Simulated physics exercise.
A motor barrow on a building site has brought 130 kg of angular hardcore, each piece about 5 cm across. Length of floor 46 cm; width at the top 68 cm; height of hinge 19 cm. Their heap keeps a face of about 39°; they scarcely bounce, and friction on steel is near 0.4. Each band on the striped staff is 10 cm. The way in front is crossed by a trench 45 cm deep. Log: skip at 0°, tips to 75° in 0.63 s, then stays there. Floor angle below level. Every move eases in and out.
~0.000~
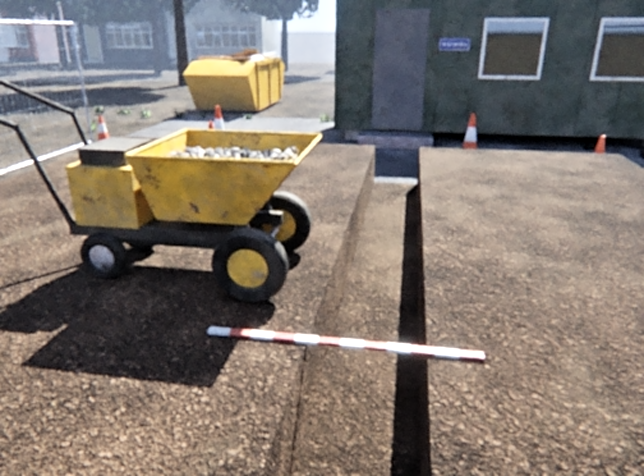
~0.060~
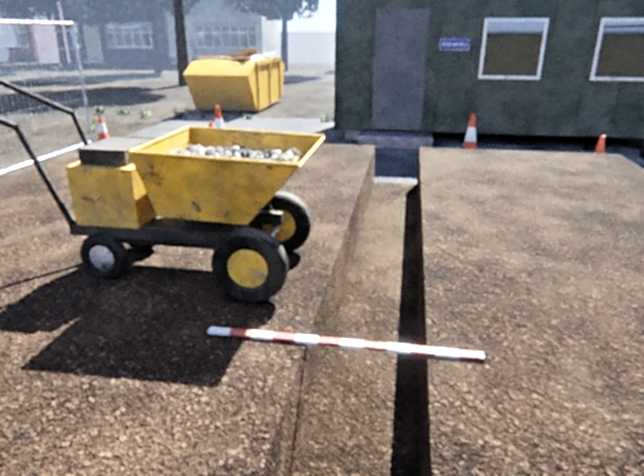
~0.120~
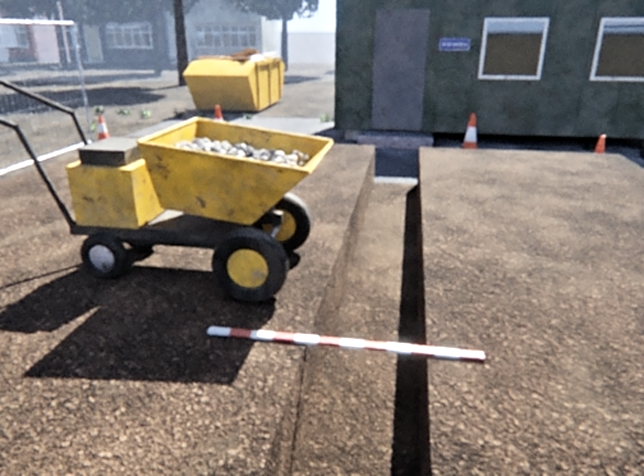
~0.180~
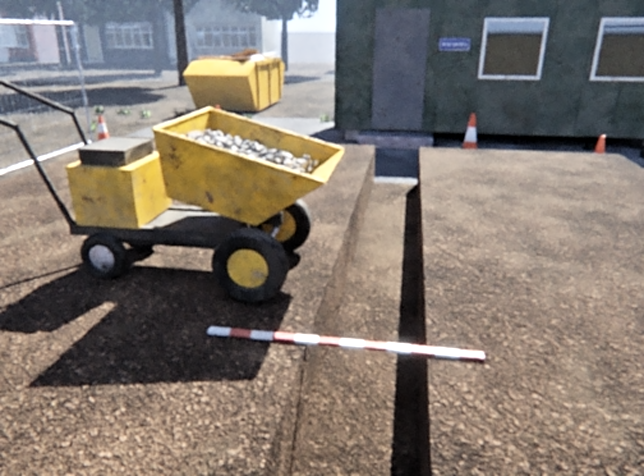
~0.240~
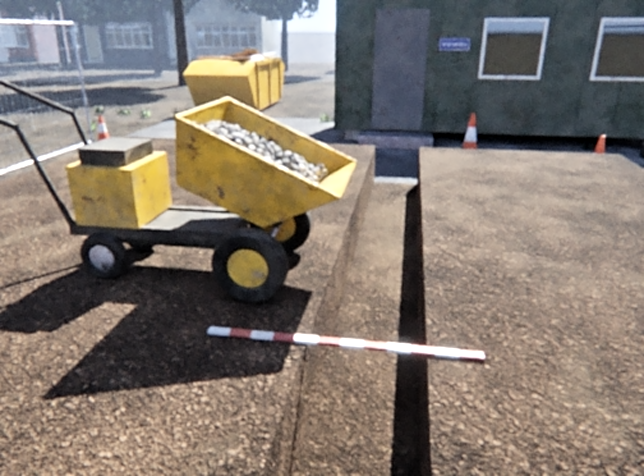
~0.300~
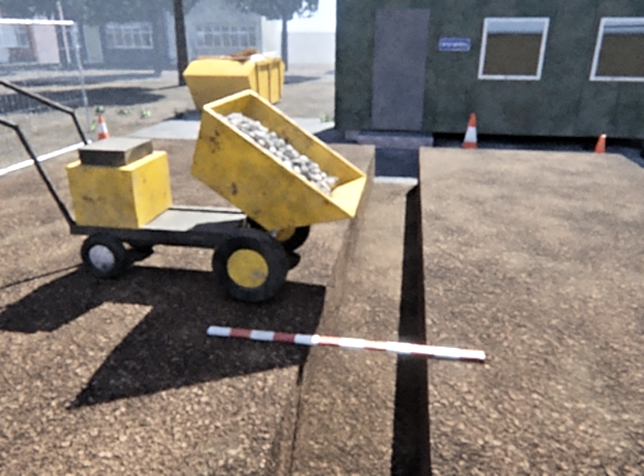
On a building site, a yellow motor barrow stands still while its stone-filled skip tilts steadily forward to the right.
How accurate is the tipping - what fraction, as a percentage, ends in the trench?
Close to 88 in every hundred.
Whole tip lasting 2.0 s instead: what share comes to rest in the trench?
Roughly 100% would finish there.
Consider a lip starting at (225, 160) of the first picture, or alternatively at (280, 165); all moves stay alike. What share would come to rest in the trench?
First some 80, then 100 per cent.
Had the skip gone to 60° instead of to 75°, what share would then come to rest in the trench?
Some 35% would finish there.
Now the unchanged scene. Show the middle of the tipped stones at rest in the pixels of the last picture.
(395, 342).
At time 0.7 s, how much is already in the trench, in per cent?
25 per cent or so by then.
After 0.5 s the floor is at 63°; 100 % in the skip; the foremost stones are at (363, 237).
After 0.7 s the floor is at 75°; 73 % in the skip, 26 % in the trench, 1 % past the trench; the foremost stones are at (428, 283).
After 1.1 s the floor is at 75°; 21 % in the skip, 67 % in the trench, 12 % past the trench; the foremost stones are at (559, 307).
After 3.0 s the floor is at 75°; 0 % in the skip, 88 % in the trench, 12 % past the trench; the foremost stones are at (615, 309).
